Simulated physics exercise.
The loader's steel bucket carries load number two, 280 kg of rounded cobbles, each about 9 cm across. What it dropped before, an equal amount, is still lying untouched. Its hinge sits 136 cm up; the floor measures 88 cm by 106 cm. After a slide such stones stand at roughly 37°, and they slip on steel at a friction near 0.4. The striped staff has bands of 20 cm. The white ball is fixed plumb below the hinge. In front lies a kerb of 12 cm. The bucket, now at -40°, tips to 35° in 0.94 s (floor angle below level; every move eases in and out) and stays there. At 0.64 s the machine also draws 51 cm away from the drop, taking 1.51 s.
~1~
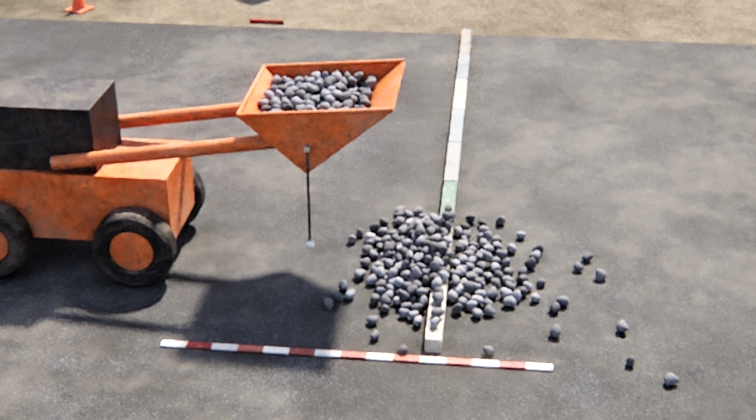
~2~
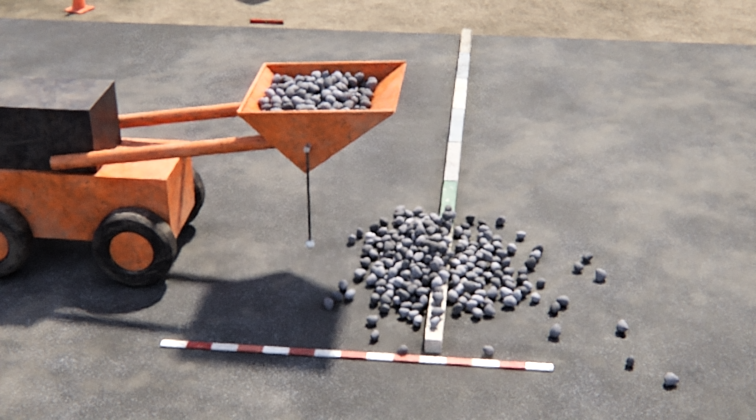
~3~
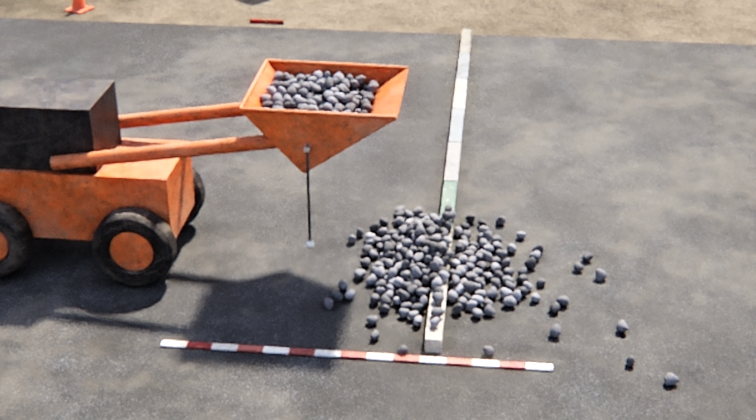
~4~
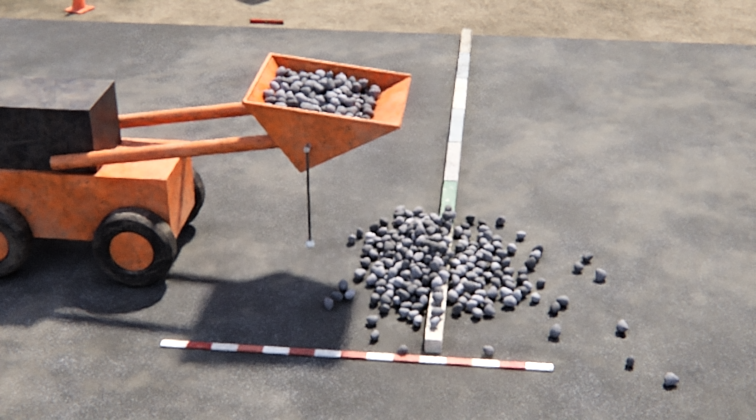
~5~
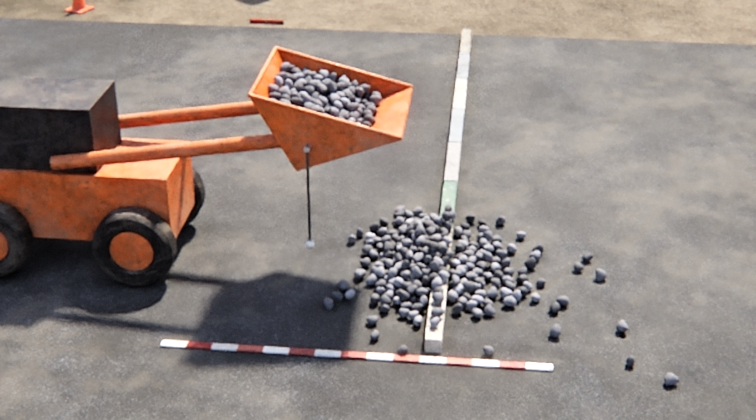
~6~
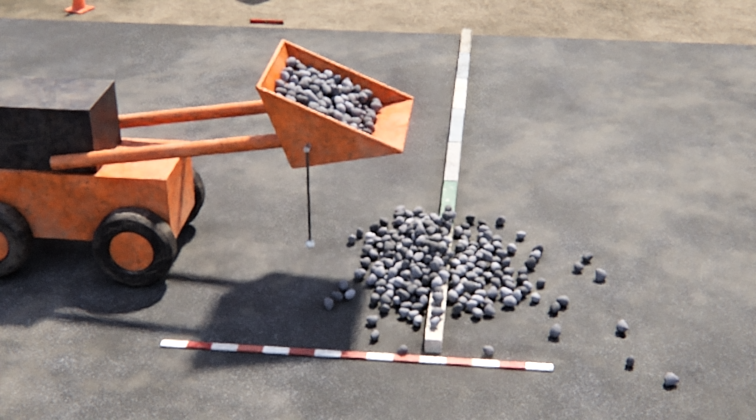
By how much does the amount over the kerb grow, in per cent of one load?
About 16 per cent.
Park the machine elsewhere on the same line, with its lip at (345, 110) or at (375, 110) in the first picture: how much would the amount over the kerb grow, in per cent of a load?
Near 0 per cent from the first place, 5 from the second.
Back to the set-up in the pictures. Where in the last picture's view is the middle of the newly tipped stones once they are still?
Around (399, 256).
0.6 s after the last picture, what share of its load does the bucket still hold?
About 75 per cent.
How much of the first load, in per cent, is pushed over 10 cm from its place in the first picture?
About 10 per cent.
Then, 0.3 s after the last picture the floor is at 23°; in per cent of one load, 100 in the bucket, 69 on this side of the kerb, 31 over the kerb; the foremost stones are at (599, 307).
Then, 0.6 s after the last picture the floor is at 35°; in per cent of one load, 76 in the bucket, 93 on this side of the kerb, 31 over the kerb; the foremost stones are at (599, 307).
Then, 2.2 s after the last picture the floor is at 35°; in per cent of one load, 0 in the bucket, 153 on this side of the kerb, 47 over the kerb; the foremost stones are at (616, 306).
Then, 4.9 s after the last picture the floor is at 35°; in per cent of one load, 0 in the bucket, 153 on this side of the kerb, 47 over the kerb; the foremost stones are at (616, 306). Net gain over the kerb, 16.
